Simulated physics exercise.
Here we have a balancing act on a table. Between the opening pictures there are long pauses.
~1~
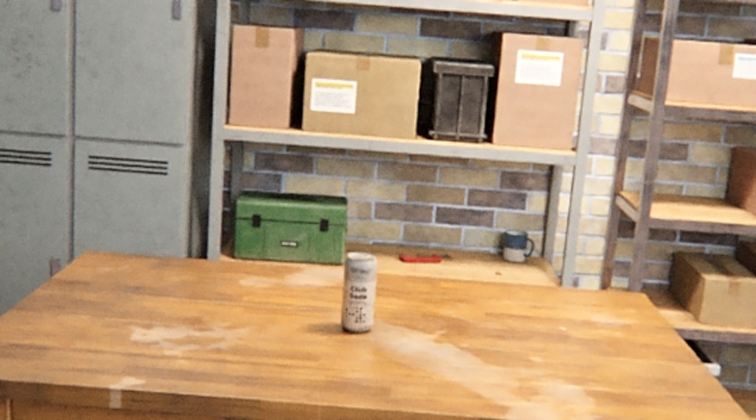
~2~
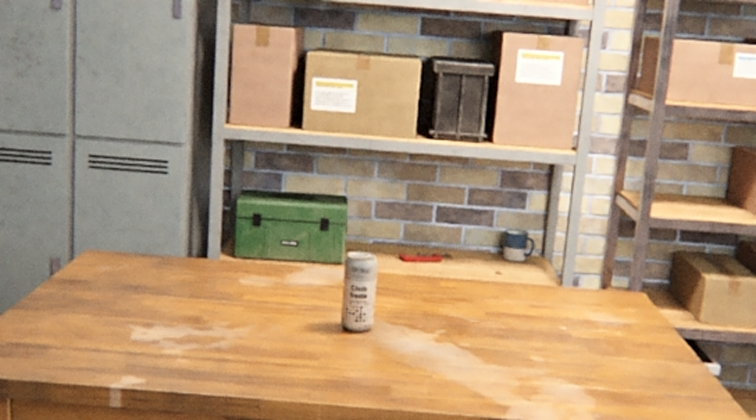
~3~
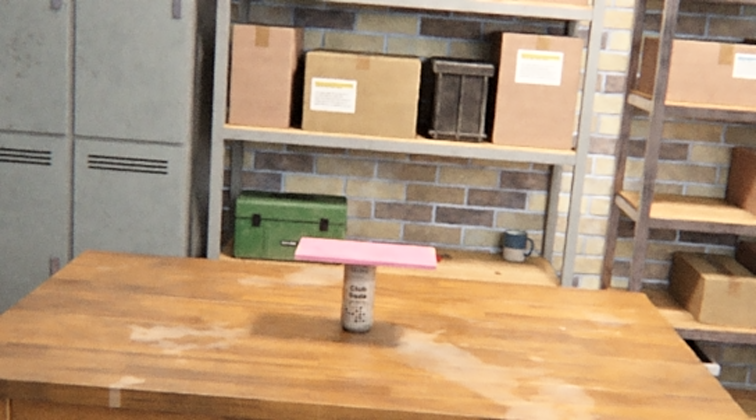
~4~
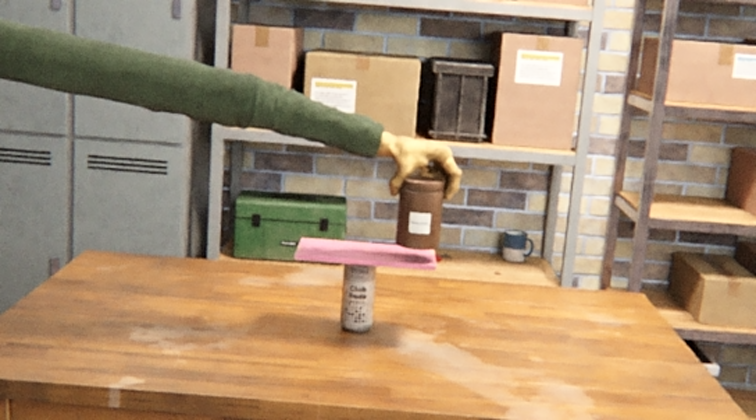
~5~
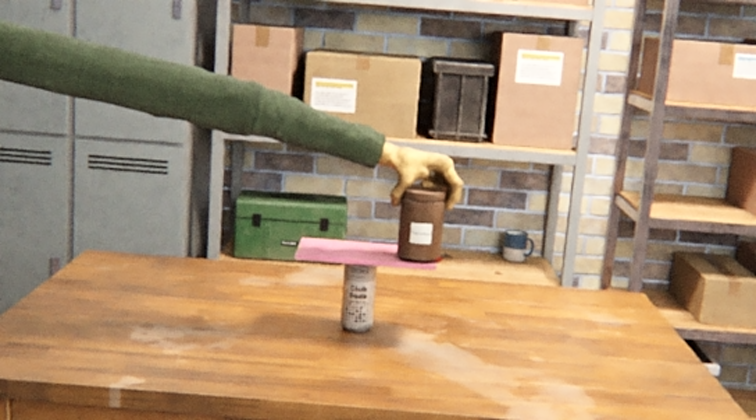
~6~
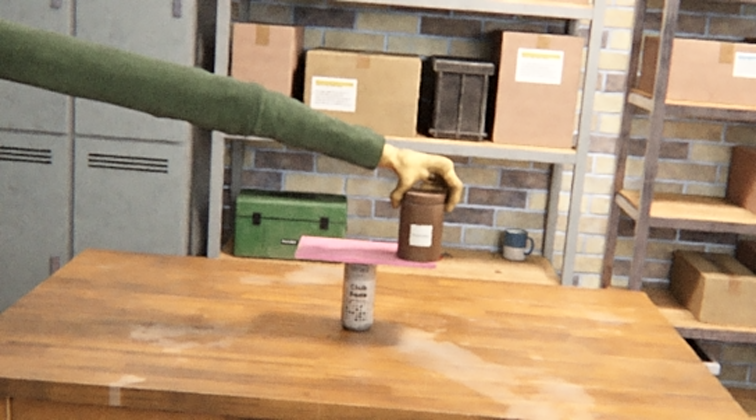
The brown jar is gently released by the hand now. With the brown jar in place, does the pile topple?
Most likely the stack fails.
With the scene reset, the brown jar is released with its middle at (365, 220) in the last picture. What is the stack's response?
Stands.
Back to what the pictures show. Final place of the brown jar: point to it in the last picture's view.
Look around (468, 326) in the final frame.
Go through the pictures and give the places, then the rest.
In the first frame, the last thing is not in view yet; white can (359, 293).
In the second frame, the last thing is not in view yet; white can (359, 292).
In the third frame, the last thing is not in view yet; white can (359, 292).
In the fourth frame, still above its spot; brown jar (420, 212); white can (358, 292).
In the fifth frame, still above its spot; brown jar (421, 222); white can (359, 292).
In the sixth frame, in place under the hand; brown jar (421, 224); white can (359, 291).
Then, 0.30 s on from there, brown jar now fallen; pink board on its side.
Then, 0.40 s on from there, pink board on its side.
Then, 0.60 s on from there, pink board now fallen.
In the end, fallen, brown jar and pink board; white can unmoved. At the end, from the last picture's camera, brown jar near (468, 326). The stack comes apart.
